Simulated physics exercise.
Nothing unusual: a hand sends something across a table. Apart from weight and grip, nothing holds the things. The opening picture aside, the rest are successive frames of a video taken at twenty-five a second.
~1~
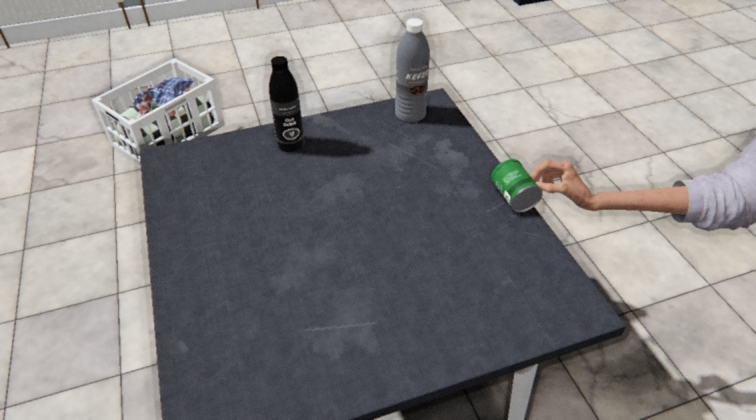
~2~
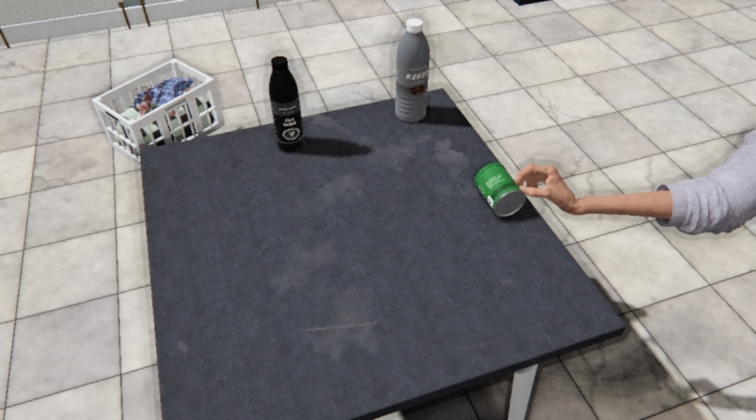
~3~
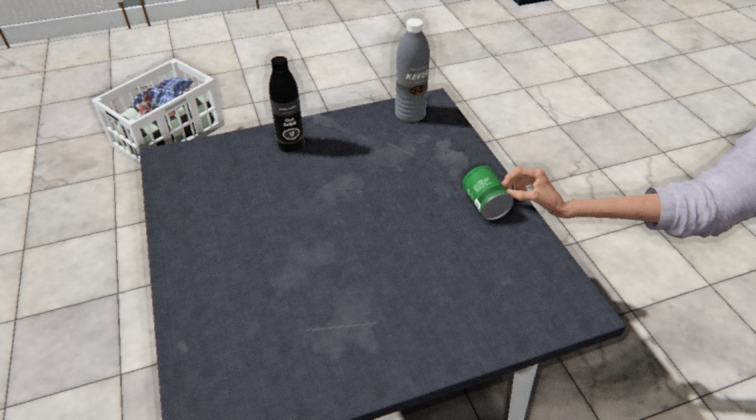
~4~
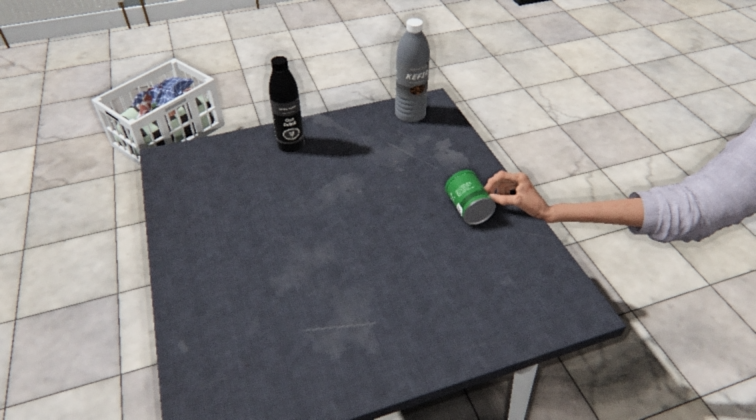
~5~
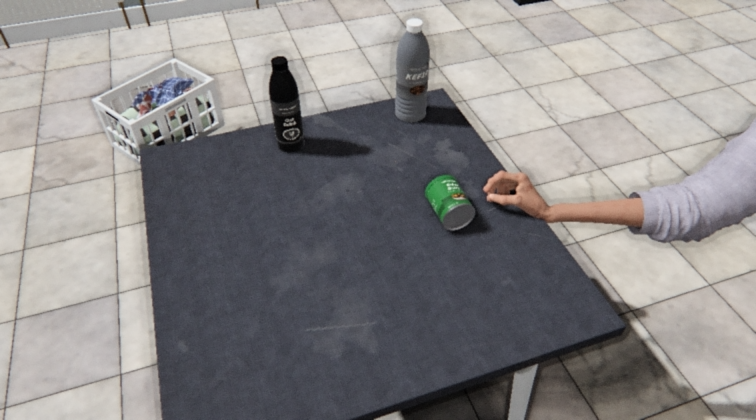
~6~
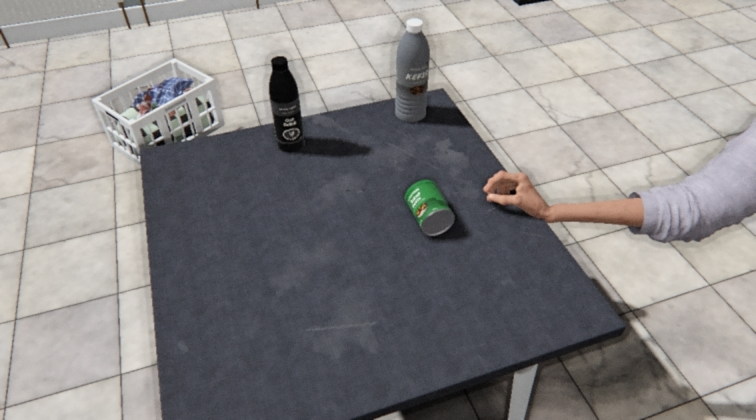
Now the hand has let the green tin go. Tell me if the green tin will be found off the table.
I expect it will be clear of the table.
Then, 0.40 s past the last view, green tin displaced well along near (220, 261).
Then, 0.80 s past the last view, green tin now off the table.
Finally, off the table, green tin.
